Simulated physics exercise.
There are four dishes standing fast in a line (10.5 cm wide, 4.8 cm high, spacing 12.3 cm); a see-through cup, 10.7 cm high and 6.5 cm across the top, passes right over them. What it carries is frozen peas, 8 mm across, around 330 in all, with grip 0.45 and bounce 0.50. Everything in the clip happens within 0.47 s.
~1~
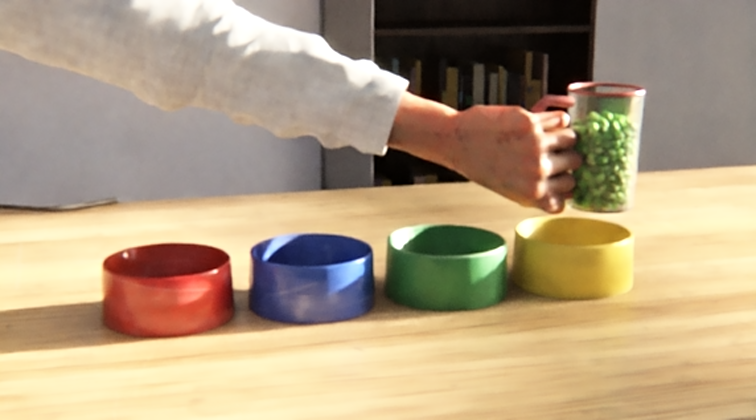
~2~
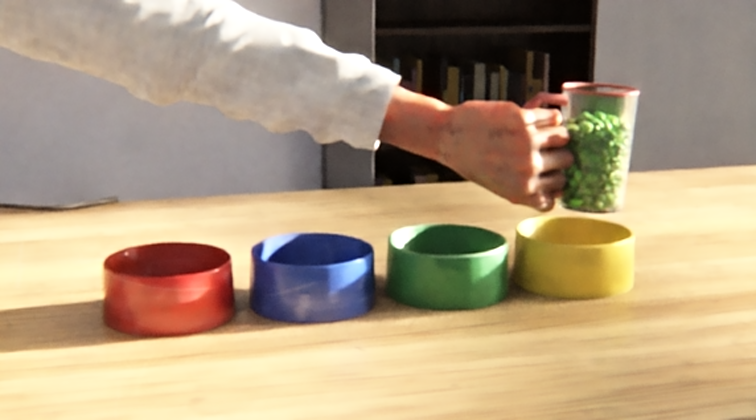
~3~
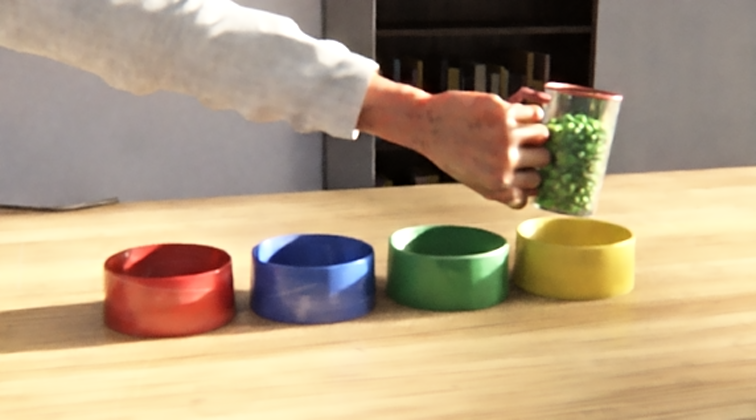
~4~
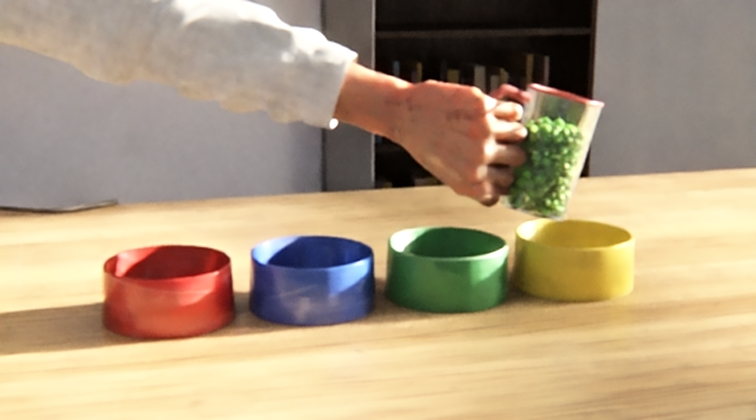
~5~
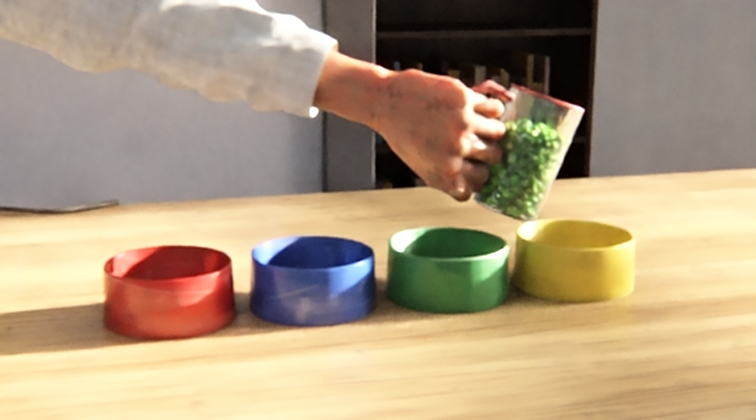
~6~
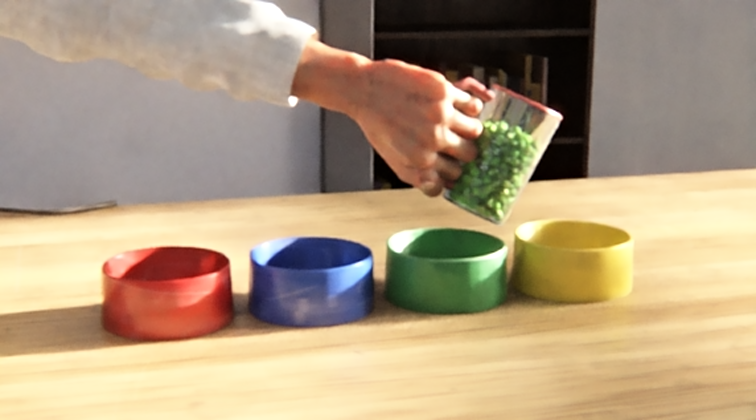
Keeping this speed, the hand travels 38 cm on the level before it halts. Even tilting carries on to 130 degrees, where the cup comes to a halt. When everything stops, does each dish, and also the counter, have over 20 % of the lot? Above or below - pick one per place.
Red: Below; blue: Above; green: Below; yellow: Below; counter: Above.
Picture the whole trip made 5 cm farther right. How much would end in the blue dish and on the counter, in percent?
Then I'd expect blue at 100 and the counter at 0.
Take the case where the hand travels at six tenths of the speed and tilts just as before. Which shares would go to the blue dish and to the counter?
Result - blue dish: 50; counter: 20.
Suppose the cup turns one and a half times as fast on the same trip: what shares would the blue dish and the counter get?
Blue: 90, counter: 10.
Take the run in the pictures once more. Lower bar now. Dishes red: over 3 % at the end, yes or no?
Result for red: Yes, it does.
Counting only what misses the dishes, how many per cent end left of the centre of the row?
Roughly 100 per cent of them.
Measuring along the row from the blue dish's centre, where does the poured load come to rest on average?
It ends up close to 4 cm toward the picture's left edge.
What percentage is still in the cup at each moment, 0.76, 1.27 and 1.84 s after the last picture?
Around 100 per cent at the first moment, 95 at the second and 0 at the third.
Then, 0.76 s after the last picture, tilt 75 degrees; cup holds 100 %.
Then, 1.27 s after the last picture, tilt 107 degrees; cup holds 95 %, blue 5 %.
Then, 1.84 s after the last picture, tilt 130 degrees; cup holds 0 %, red 5 %, blue 40 %.
In the end, red 5 %, blue 40 %, green 0 %, yellow 0 %, counter 55 %.
